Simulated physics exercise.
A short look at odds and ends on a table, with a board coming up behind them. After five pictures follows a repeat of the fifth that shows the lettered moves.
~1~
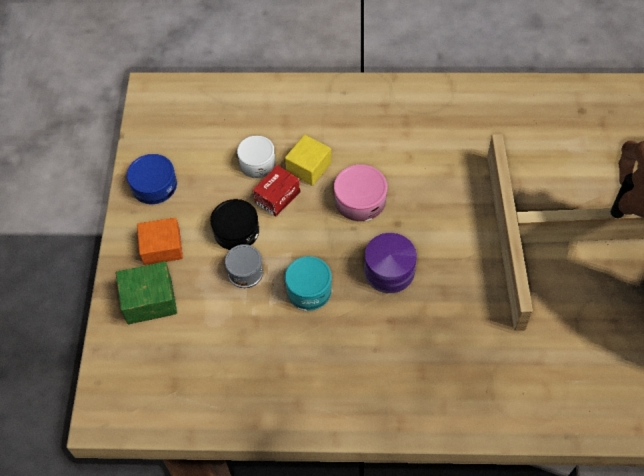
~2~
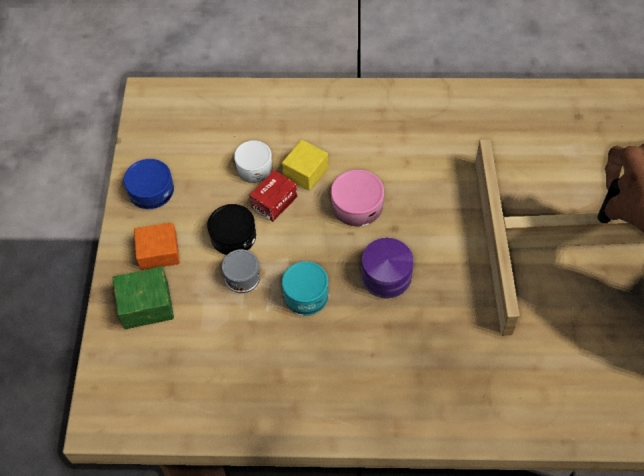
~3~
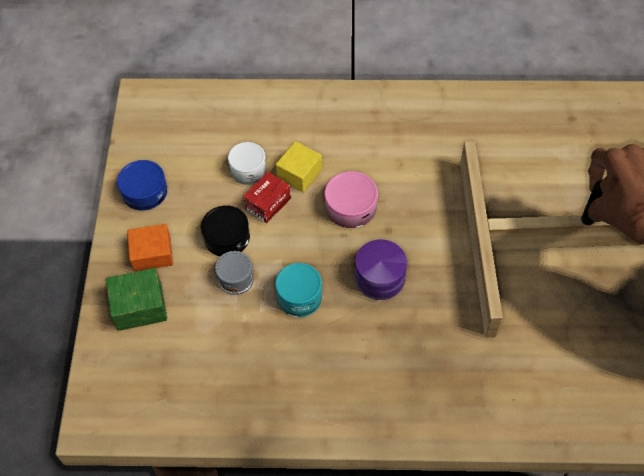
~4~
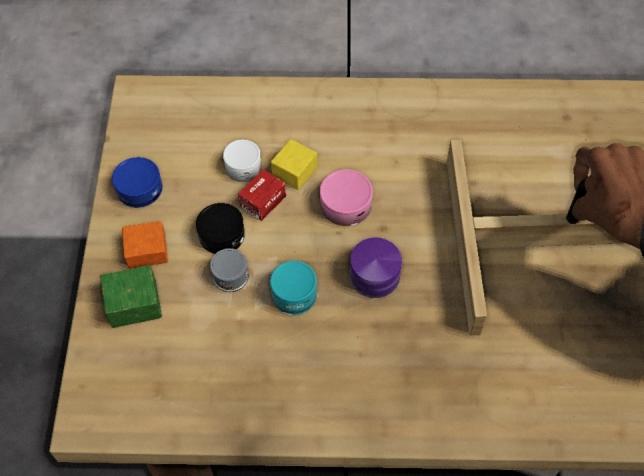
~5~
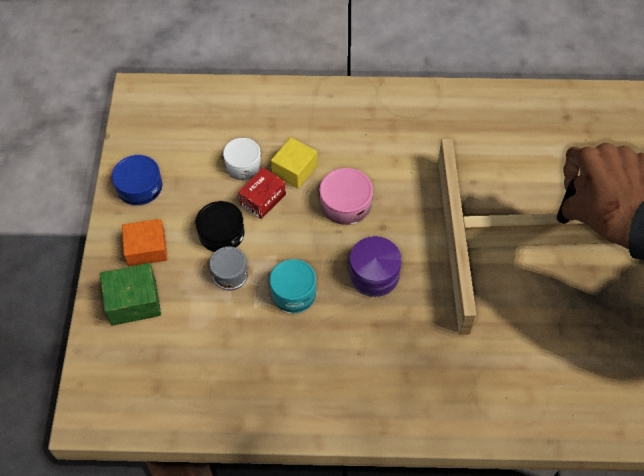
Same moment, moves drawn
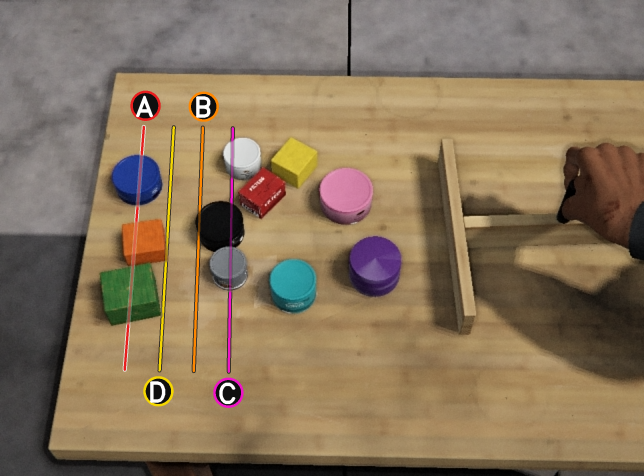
A dark-skinned hand at the right edge grips the handle of a wooden T-shaped board on a light wood table, seen from above against a grey floor. To the left sit blue, white, black, grey, teal, pink and purple round containers, with orange, green, yellow and red blocks or boxes among them. The hand slides the board steadily leftward toward the unmoving group, while the view shifts slightly.
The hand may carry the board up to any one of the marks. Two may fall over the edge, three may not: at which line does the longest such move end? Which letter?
No farther than D.
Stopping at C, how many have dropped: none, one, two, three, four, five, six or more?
In all, none.
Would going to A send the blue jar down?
By then, yes.
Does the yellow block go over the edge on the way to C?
No.
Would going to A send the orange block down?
By then, yes.
On the copy, A at (135, 238); B at (199, 239); C at (231, 240); D at (167, 239).
On D. First, board (353, 220); turquoise jar (282, 291); pink tub (319, 198).
Then, board (249, 218); red box (180, 187); grey tin (176, 269).
Finally, board (167, 217); orange block over the edge; blue jar over the edge; two fallen.
By contrast, A drops six; B is within the limit but short; C is within the limit but short.
